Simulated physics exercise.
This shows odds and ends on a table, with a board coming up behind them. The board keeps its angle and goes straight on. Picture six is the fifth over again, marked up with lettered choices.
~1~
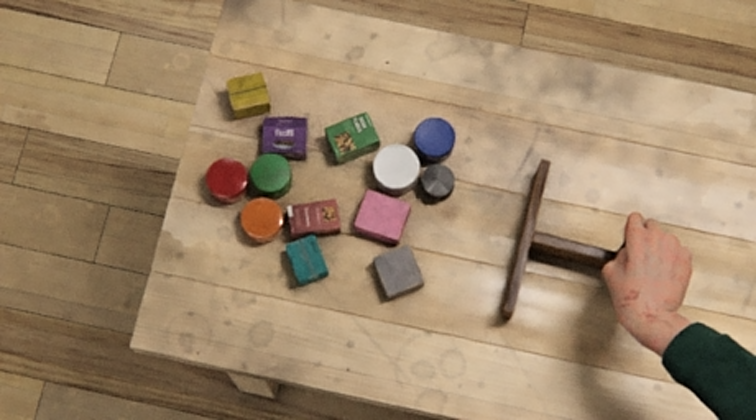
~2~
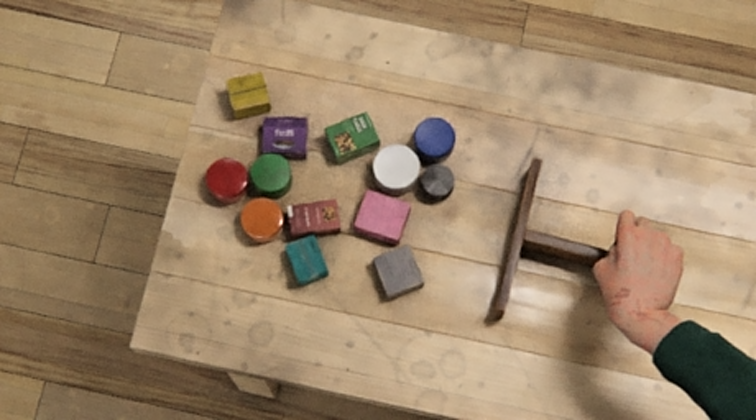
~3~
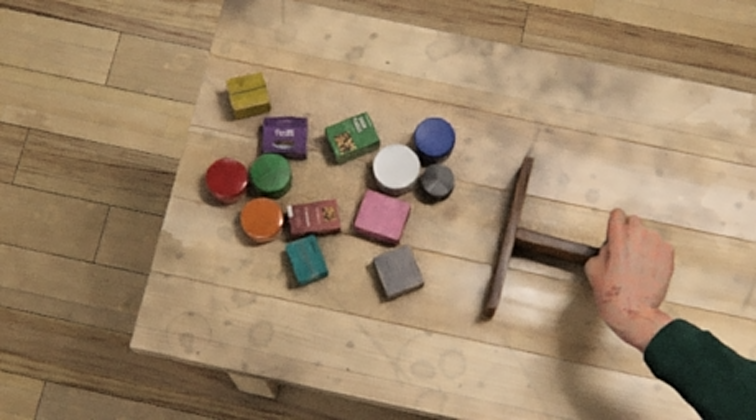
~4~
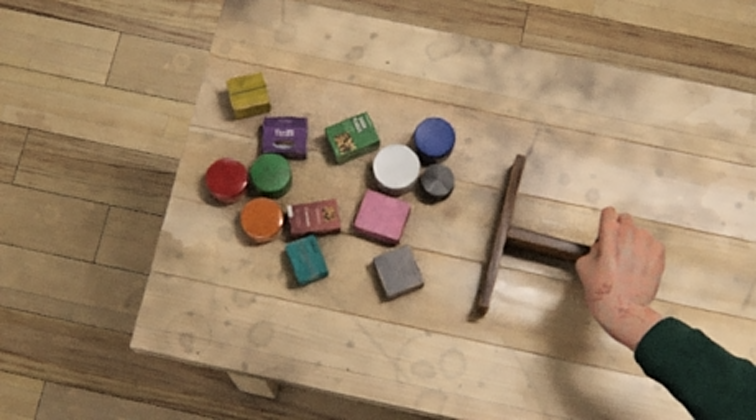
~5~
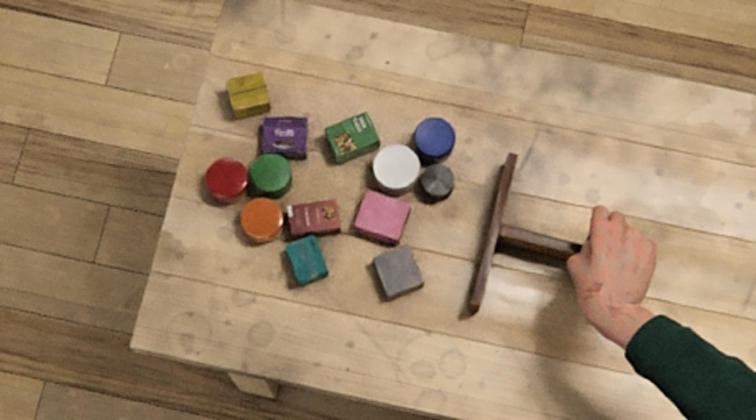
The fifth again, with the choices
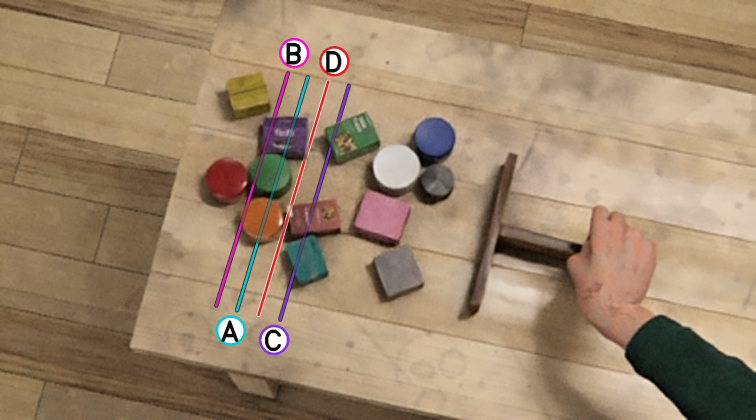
A hand slides a dark wooden board slowly left across a table toward scattered colourful objects.
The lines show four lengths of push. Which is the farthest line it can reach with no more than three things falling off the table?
The farthest such stop is B.
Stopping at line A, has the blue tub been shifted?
By then, yes.
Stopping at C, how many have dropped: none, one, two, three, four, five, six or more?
The count is none.
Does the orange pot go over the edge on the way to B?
Yes.
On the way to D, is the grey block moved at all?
Yes.
On the marked copy, A at (273, 191); B at (253, 187); C at (315, 200); D at (294, 196).
Taking B. A third of the way, board (407, 209); blue tub (405, 130); green packet (345, 131).
Two thirds of the way, board (321, 191); orange pot (193, 225); yellow box (232, 75).
When it is over, board (255, 177); red pot over the edge; orange pot over the edge; two fallen.
As for the rest, A is within the limit but short; C is within the limit but short; D is within the limit but short.
